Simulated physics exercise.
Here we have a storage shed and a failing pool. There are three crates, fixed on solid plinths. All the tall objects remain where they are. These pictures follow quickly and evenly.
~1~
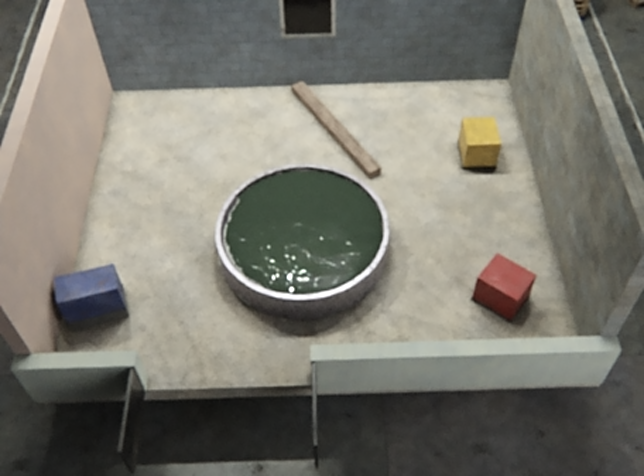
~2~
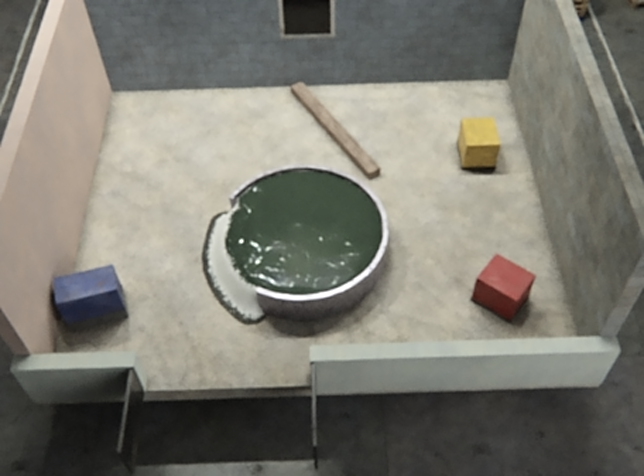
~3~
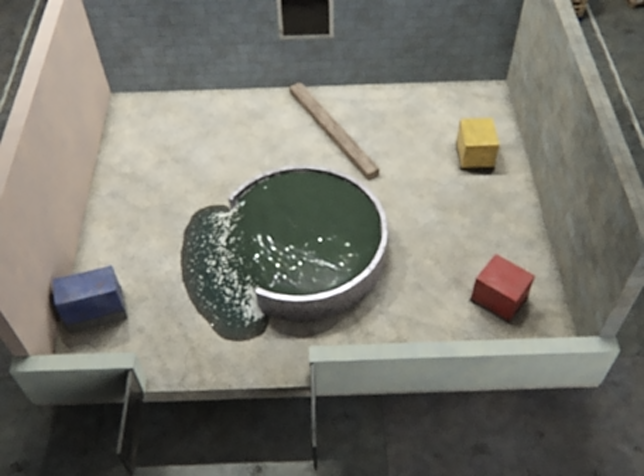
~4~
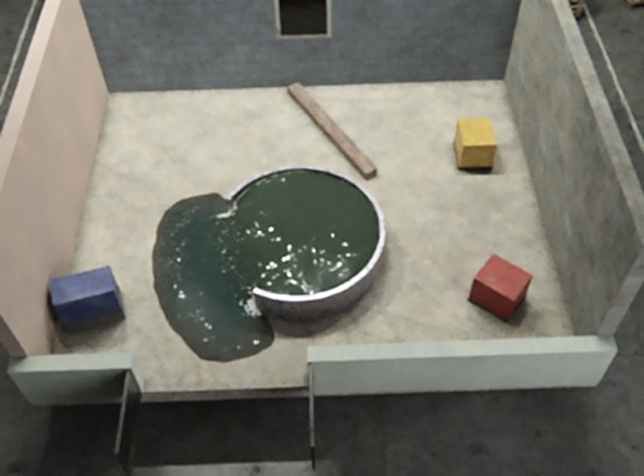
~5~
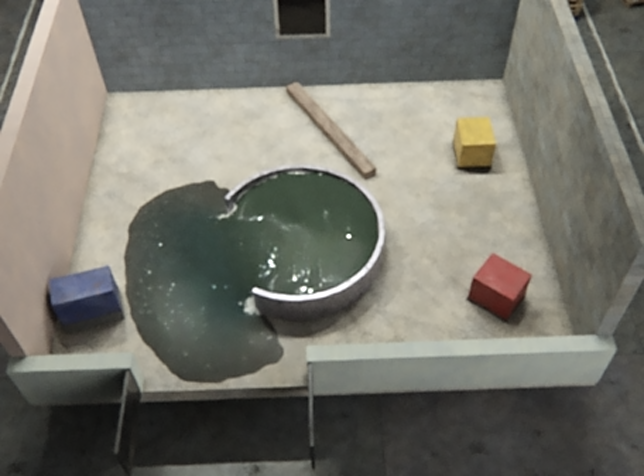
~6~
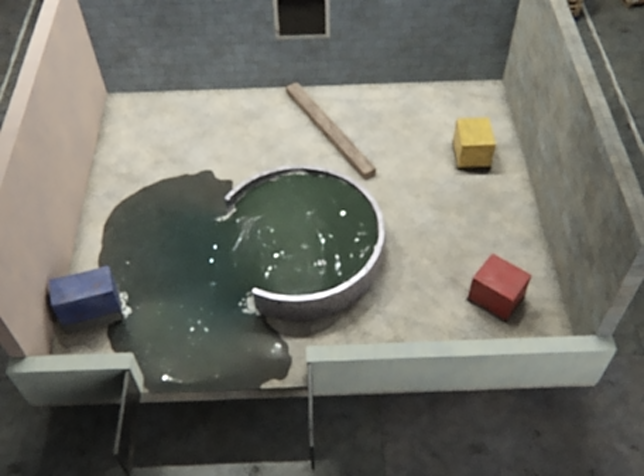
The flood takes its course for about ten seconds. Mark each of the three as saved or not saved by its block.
Blue crate - not saved; red crate - saved; yellow crate - saved.
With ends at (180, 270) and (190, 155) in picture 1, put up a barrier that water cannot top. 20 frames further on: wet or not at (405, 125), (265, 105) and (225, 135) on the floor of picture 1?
One by one: Spared, soaked, soaked.
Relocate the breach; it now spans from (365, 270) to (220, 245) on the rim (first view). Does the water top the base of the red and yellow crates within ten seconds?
The red crate is flooded, the yellow crate is flooded.
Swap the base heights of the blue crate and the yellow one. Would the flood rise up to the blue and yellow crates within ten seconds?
First the blue crate: It is flooded; then the yellow crate: It avoids the flood.
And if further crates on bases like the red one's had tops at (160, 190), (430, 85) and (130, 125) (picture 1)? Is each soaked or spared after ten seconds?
Gets flooded, stays clear, gets flooded.
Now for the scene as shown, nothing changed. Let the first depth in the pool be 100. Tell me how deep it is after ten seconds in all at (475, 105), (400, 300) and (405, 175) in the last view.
2, 2, 2 %.
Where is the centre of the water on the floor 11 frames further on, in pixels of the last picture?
Near (211, 264) in the last view.
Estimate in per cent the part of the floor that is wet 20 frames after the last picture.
Close to 30 in a hundred, I think.
A moment on, water covers 25 % of the floor; the blue crate water round its plinth, the red crate not reached, the yellow crate not reached.
Next, water covers 25 % of the floor; the blue crate water round its plinth, the red crate not reached, the yellow crate not reached.
Then, water covers 30 % of the floor; the blue crate water round its plinth, the red crate not reached, the yellow crate not reached.
Later, water covers 50 % of the floor; the blue crate water round its plinth, the red crate not reached, the yellow crate not reached.
In the end, water covers 65 % of the floor; the blue crate was topped, the red crate stayed above the water, the yellow crate stayed above the water.
